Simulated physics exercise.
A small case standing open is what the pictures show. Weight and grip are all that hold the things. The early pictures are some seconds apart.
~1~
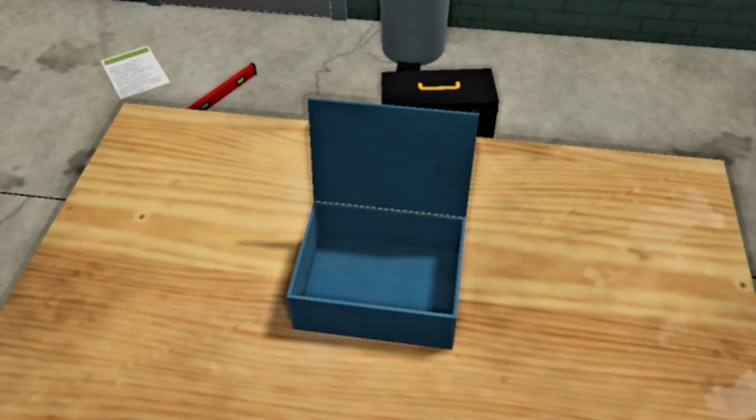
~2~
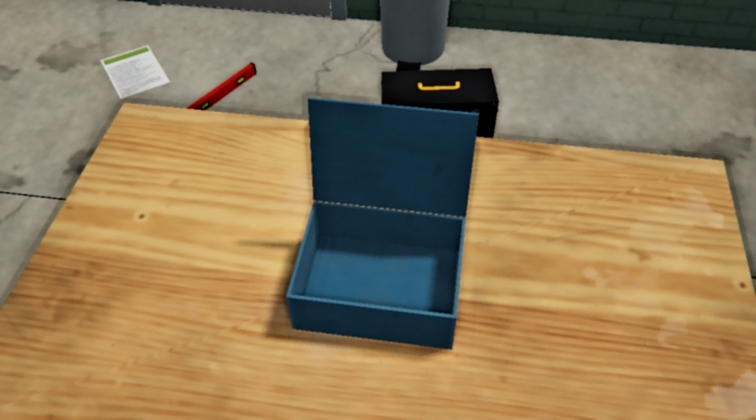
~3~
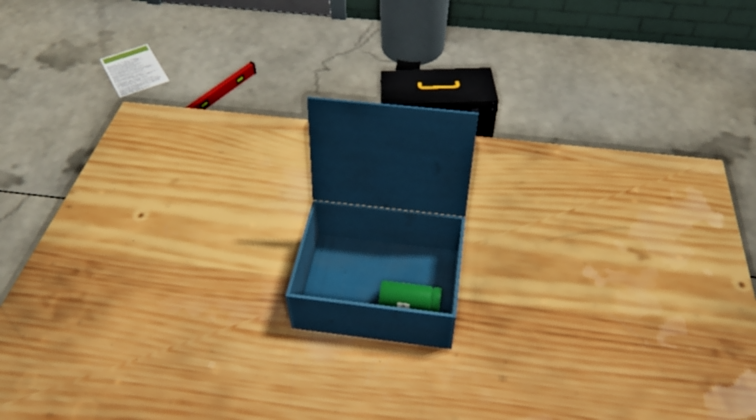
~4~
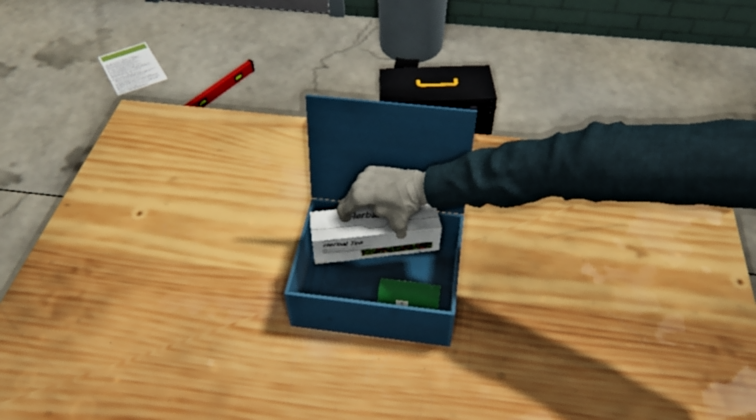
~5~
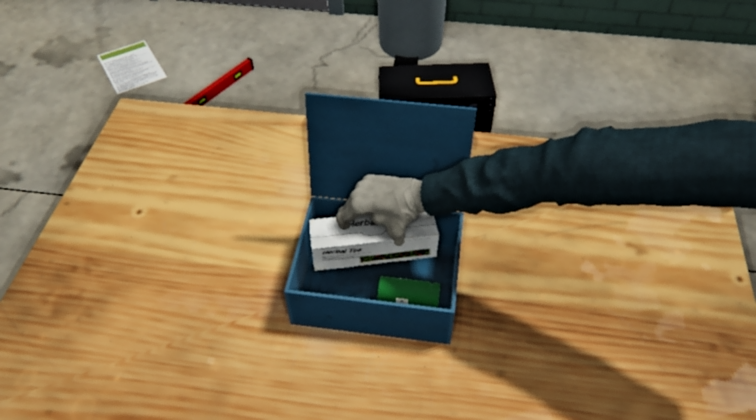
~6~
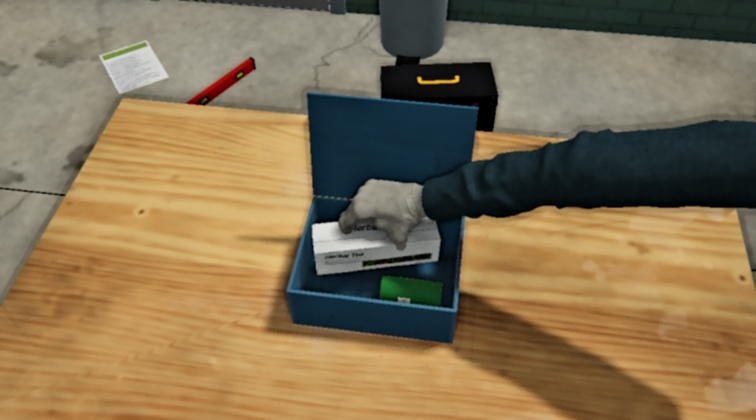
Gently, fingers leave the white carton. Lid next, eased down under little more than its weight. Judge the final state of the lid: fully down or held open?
In the end it is fully down.
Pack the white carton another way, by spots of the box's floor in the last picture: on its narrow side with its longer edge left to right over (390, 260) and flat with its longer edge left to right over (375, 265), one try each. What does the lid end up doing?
With the first placement the lid lies closed; with the second it lies closed.
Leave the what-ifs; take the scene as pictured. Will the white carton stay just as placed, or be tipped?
Result: It remains as it was set.
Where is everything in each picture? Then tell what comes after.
In the first picture, the last thing is not in view yet.
In the second picture, the last thing is not in view yet.
In the third picture, the last thing is not in view yet; green shaker (410, 297).
In the fourth picture, coming down; white carton (375, 231); green shaker (409, 295).
In the fifth picture, coming down; white carton (373, 238); green shaker (409, 293).
In the sixth picture, in place under the hand; white carton (376, 243); green shaker (411, 292).
Then, 0.90 s after the last picture, lid starting down; white carton slid a little near (376, 260).
Then, 1.50 s after the last picture, lid 66° above the rim; white carton slid a little near (376, 260).
Then, 1.90 s after the last picture, lid 34° above the rim; white carton slid a little near (376, 260).
Then, 2.20 s after the last picture, lid 6° above the rim; white carton slid a little near (376, 260).
At rest, lid shut; moved from the start, white carton; green shaker in place. Seen from the same camera at the end, white carton near (376, 260).
